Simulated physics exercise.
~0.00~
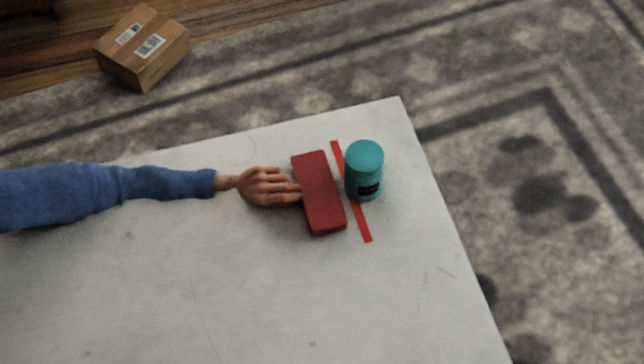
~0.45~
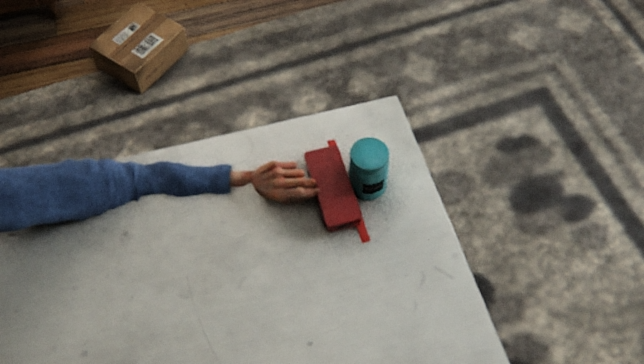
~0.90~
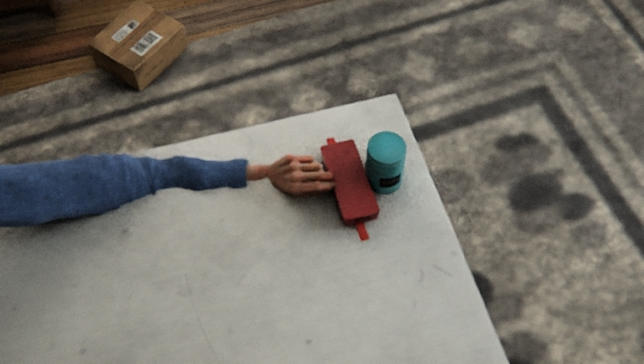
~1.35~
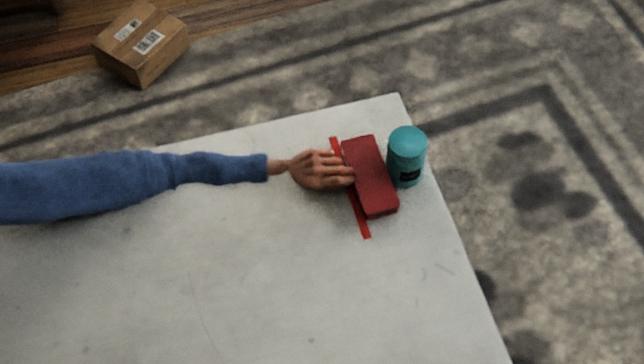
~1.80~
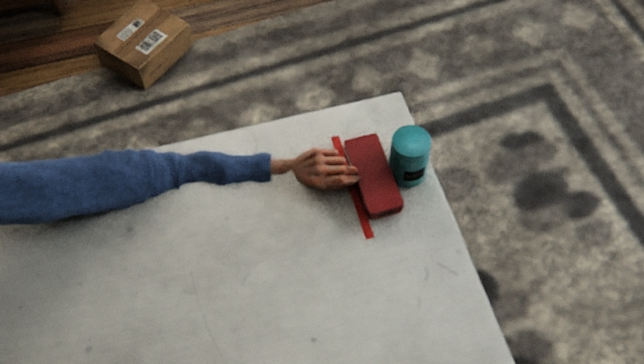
On a pale table above a patterned rug, a hand in a blue sleeve pushed a red case rightward across a red tape mark, shoving a turquoise jar ahead of it, and stopped with the jar still upright near the table's edge.
